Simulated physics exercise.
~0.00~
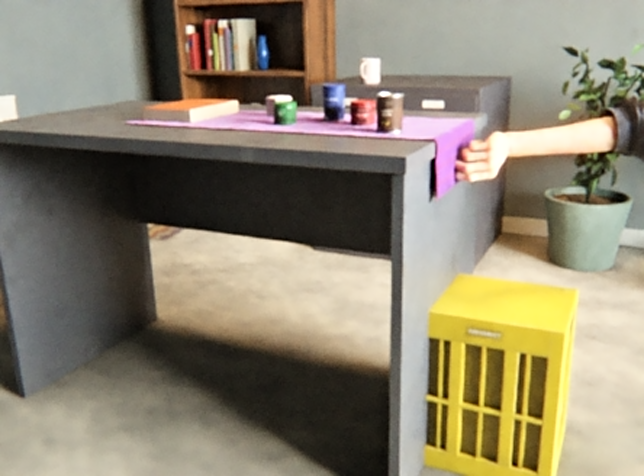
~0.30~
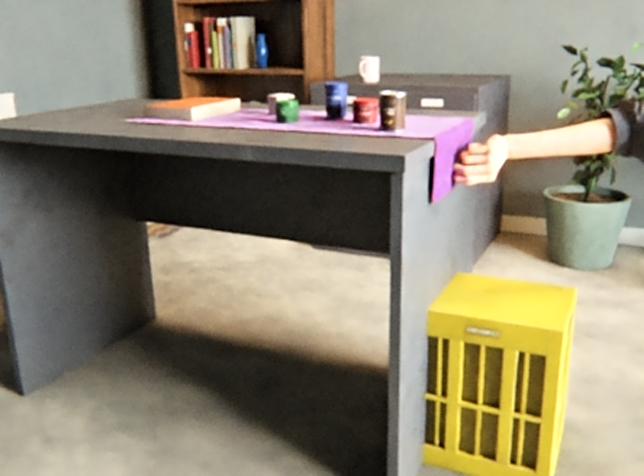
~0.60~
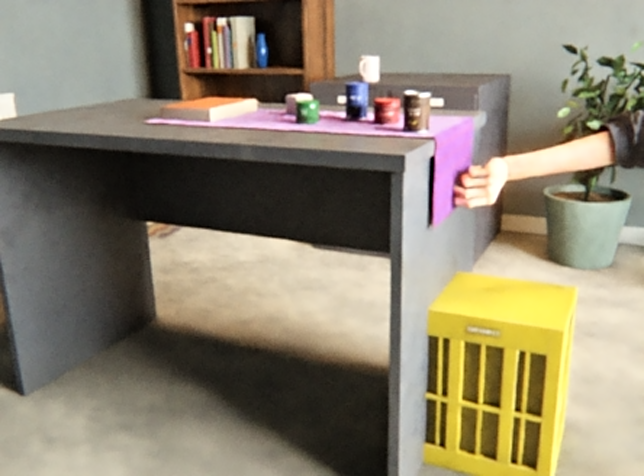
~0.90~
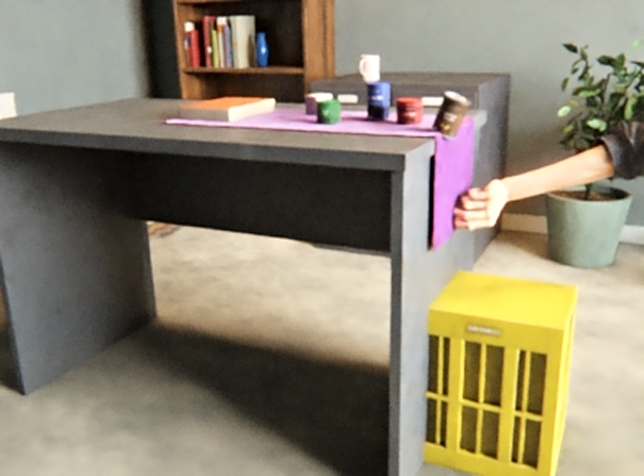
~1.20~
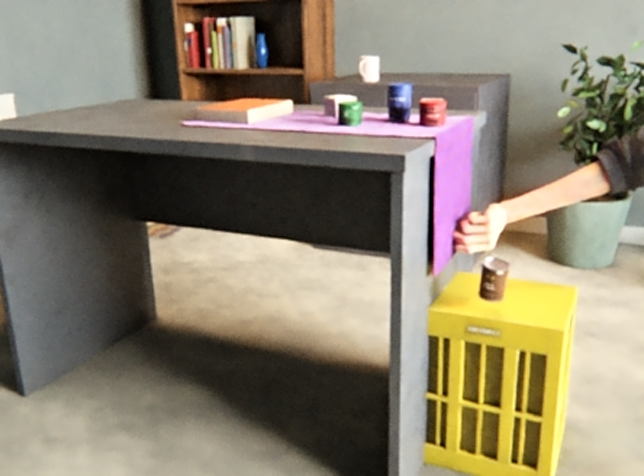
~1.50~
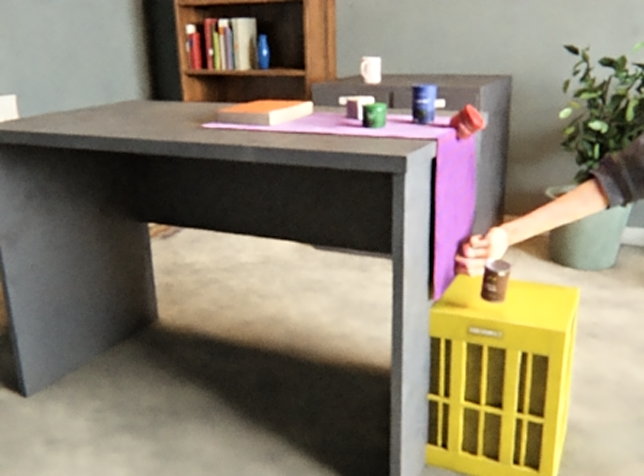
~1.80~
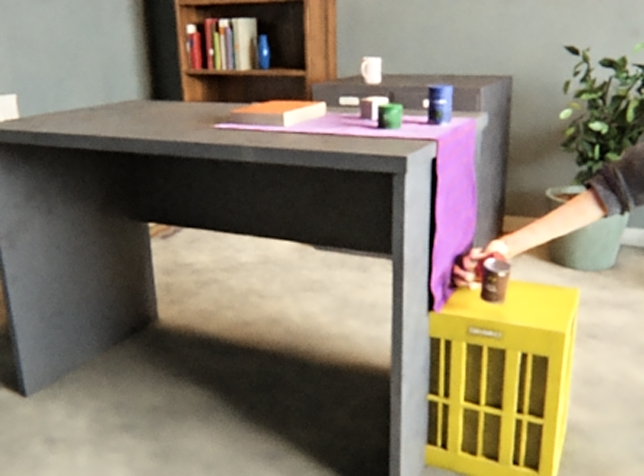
The clip opens on a dark grey table with a purple runner holding an orange book and several small cans and pots, while a hand at the right grips its hanging end above a yellow crate. The hand slowly draws the cloth down, and everything on it slides right. The brown can reaches the edge, tips over and drops onto the crate. The red pot follows, leaning over the edge and then falling toward the crate beside the brown can. At the end, the hem reaches the crate, with the blue can still upright near the table's edge and the green pot behind it.
